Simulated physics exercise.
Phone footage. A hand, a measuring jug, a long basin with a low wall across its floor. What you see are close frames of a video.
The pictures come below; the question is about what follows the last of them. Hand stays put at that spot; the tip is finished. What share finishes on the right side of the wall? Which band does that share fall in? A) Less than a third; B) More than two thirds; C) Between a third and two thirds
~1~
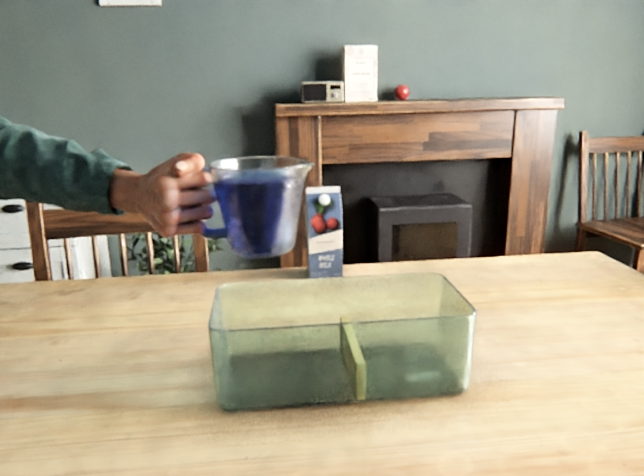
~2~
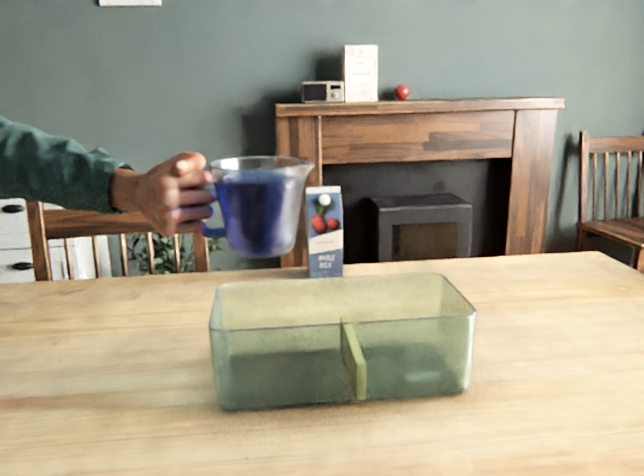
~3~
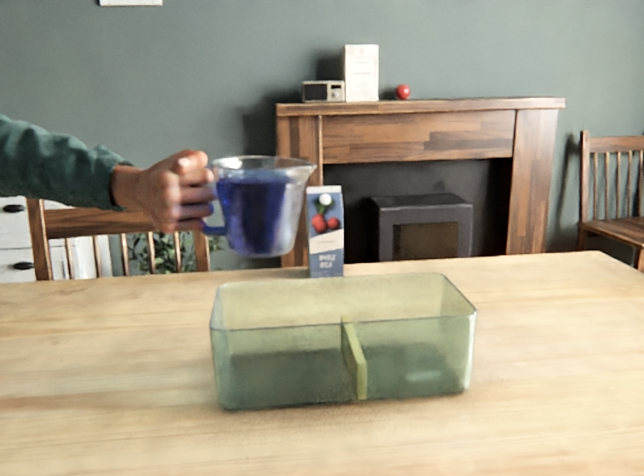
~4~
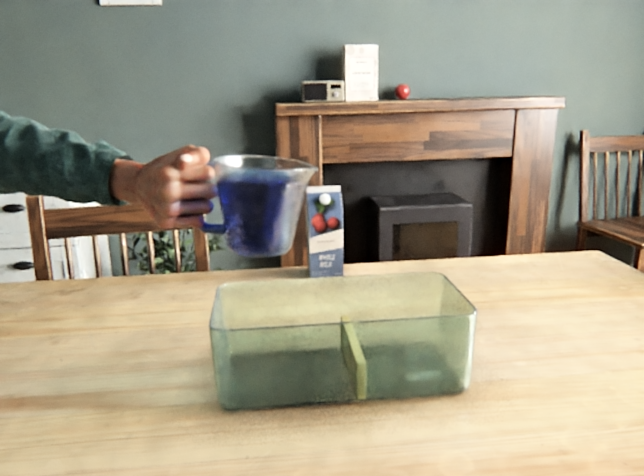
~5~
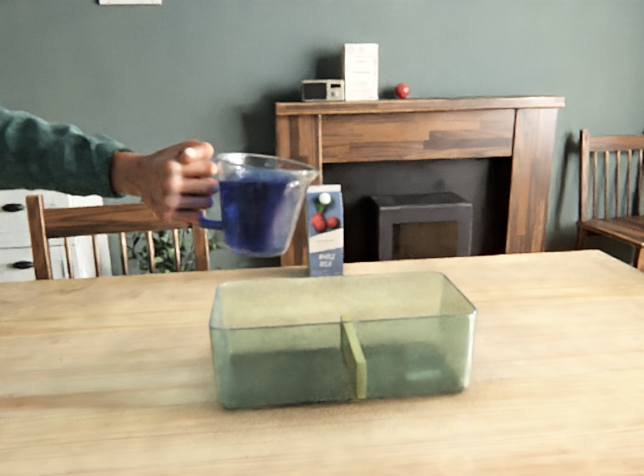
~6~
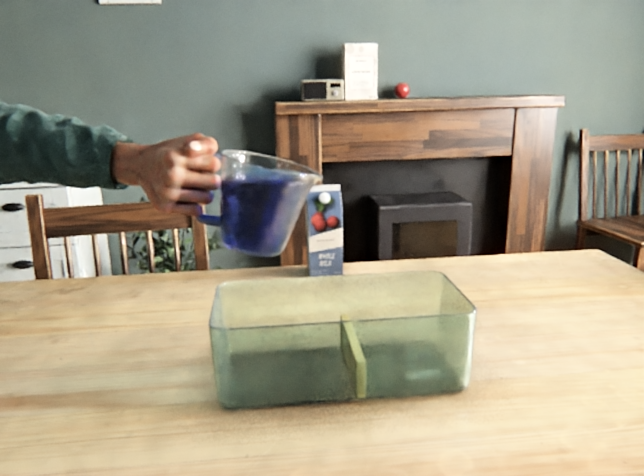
More than two thirds (B).
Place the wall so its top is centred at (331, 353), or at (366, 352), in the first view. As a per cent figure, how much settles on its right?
Note: Roughly 90 % in case one, 60 % in case two.
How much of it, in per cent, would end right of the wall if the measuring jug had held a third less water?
About 70 in a hundred.
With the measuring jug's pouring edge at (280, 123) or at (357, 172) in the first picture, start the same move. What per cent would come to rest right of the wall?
Close to 40 % for the first start and close to 95 % for the second.
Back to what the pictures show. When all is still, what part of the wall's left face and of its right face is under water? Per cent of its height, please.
The left side ends up close to 10, the right side close to 50.
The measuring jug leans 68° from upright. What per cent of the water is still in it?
70 %.
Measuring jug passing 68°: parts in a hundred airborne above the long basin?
20 %.
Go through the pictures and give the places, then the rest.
Tilt 0°; pouring edge (314, 163); surface from (216, 178) to (302, 175); the long basin's rim runs from (214, 307) to (458, 293); the wall's top is at (351, 338), in the first picture.
Tilt 1°; pouring edge (314, 164); surface from (216, 178) to (302, 175), in the second picture.
Tilt 2°; pouring edge (316, 165); surface from (218, 177) to (304, 176), in the third picture.
Tilt 5°; pouring edge (318, 168); surface from (219, 176) to (306, 176), in the fourth picture.
Tilt 9°; pouring edge (320, 171); surface from (221, 176) to (309, 176), in the fifth picture.
Tilt 14°; pouring edge (323, 176); surface from (223, 178) to (315, 176), in the sixth picture.
A moment on, the measuring jug is tipped part way and 69 per cent is still to pour, 0 is left of the wall and 10 right of it.
Next, the measuring jug is tipped on its side and 17 per cent is still to pour, 5 is left of the wall and 63 right of it.
Then the measuring jug is tipped right over and 1 per cent is still to pour, 18 is left of the wall and 80 right of it.
Later the measuring jug is tipped right over and 0 per cent is still to pour, 19 is left of the wall and 80 right of it.
In the end 19 per cent lies left of the wall, 80 right of it and 1 outside.
